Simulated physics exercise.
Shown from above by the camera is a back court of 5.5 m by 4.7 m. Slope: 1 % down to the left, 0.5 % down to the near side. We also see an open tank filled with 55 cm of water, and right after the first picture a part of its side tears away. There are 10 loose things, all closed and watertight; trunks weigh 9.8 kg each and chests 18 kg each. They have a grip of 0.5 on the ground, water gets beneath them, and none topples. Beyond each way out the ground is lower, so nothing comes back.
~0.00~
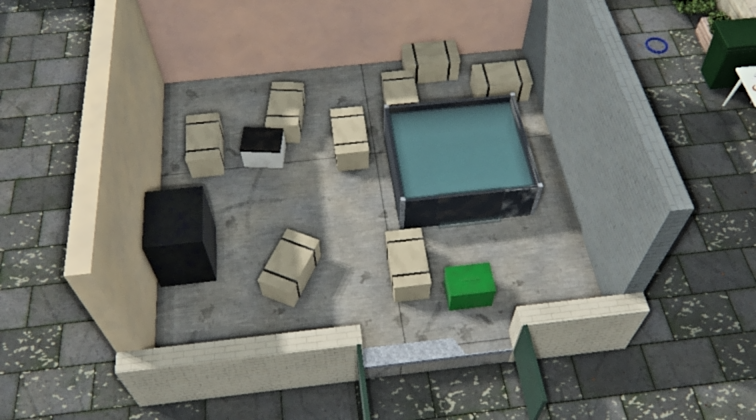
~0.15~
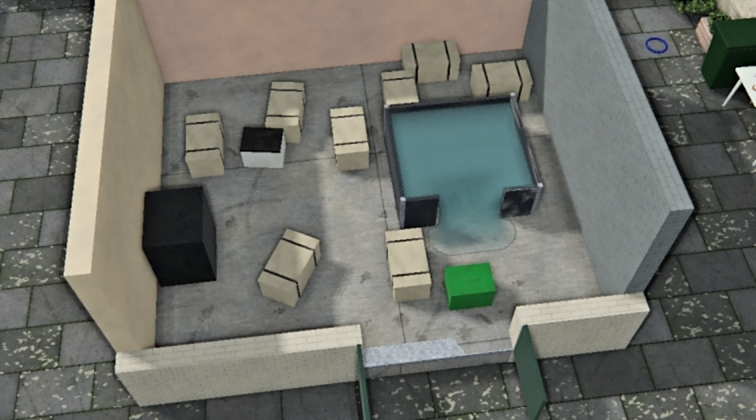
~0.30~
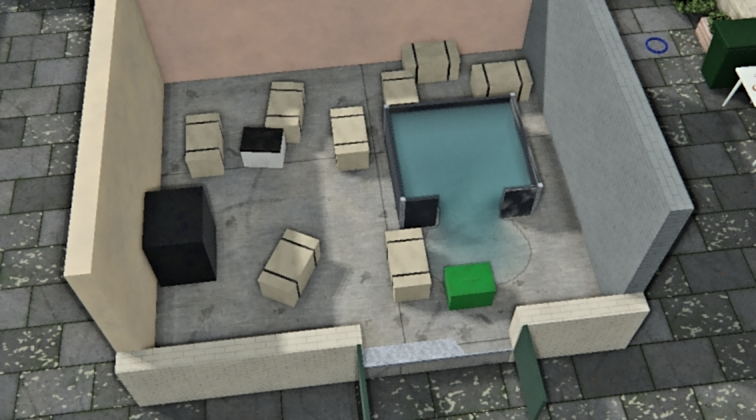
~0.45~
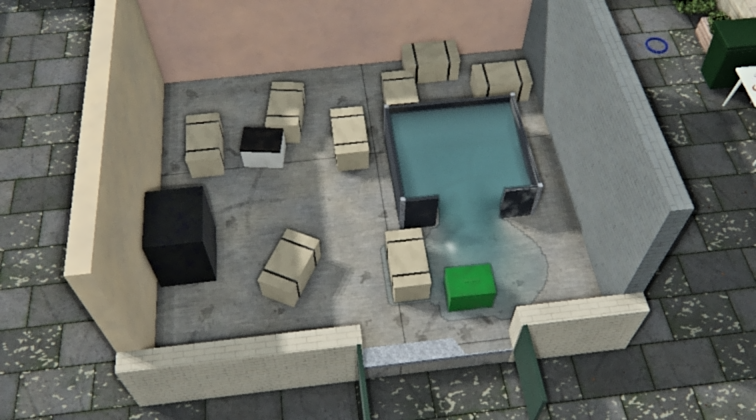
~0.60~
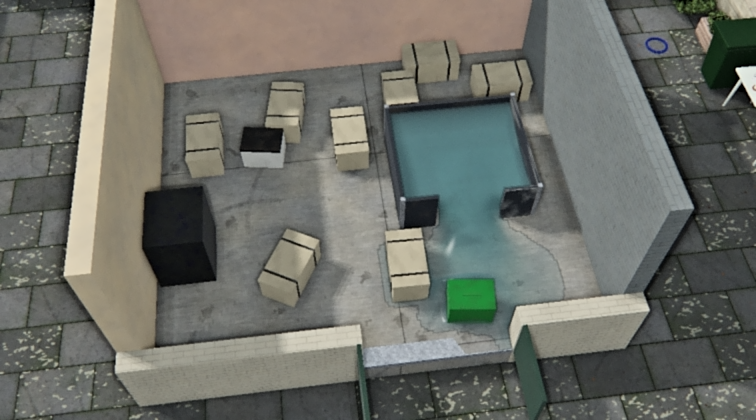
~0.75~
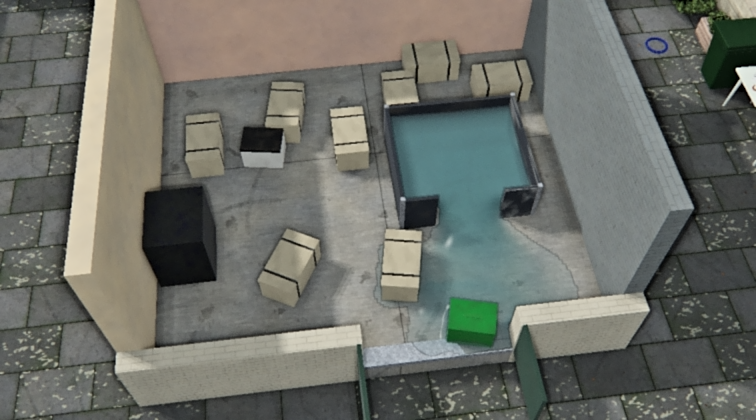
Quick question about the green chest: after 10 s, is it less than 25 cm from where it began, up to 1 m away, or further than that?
Further than 1 m.
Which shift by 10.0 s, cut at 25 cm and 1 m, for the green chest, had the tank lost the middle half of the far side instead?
Well, the green chest basically stays there then.
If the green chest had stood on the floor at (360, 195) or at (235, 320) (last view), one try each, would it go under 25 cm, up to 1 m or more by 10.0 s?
Try one: It hardly moves. Try two: It hardly moves.
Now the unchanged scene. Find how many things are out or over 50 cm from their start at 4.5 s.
1.
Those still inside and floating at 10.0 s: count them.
At that point I count 2.
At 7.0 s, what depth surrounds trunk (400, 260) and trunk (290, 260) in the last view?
Close to 1 and 0 centimetres.
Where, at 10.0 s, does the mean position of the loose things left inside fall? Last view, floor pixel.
I'd put it around (320, 156).
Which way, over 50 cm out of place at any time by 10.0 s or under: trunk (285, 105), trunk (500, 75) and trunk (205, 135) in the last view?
The first never reached the threshold, the second topped the threshold, and the third never reached the threshold.
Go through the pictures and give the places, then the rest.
The green chest at (471, 279), on the bottom; water covers 2.5 m2; 0 of 10 have shifted, in the first frame.
The green chest at (471, 279) rests on the ground; water covers 3.0 m2; 0 of 10 have shifted, in the second frame.
The green chest at (471, 279) rests on the ground; 3.6 m2 under water; 0 of 10 have shifted, in the third frame.
The green chest at (471, 280), on the bottom; 4.2 m2 under water; 0 of 10 have shifted, in the fourth frame.
The green chest at (472, 294) rests on the ground, 21 cm from its start; 4.9 m2 under water; 1 of 10 have shifted, in the fifth frame.
The green chest at (473, 316) rests on the ground, 49 cm from its start; water covers 5.5 m2; 2 of 10 have shifted, in the sixth frame.
After 2.0 s the green chest has gone out; 1 of 10 are out; 0 afloat.
After 4.5 s the green chest has gone out; 1 of 10 are out; 0 afloat.
After 7.0 s the green chest has gone out; 1 of 10 are out; 2 afloat.
After 10.0 s the green chest has gone out; 1 of 10 are out; 2 afloat.
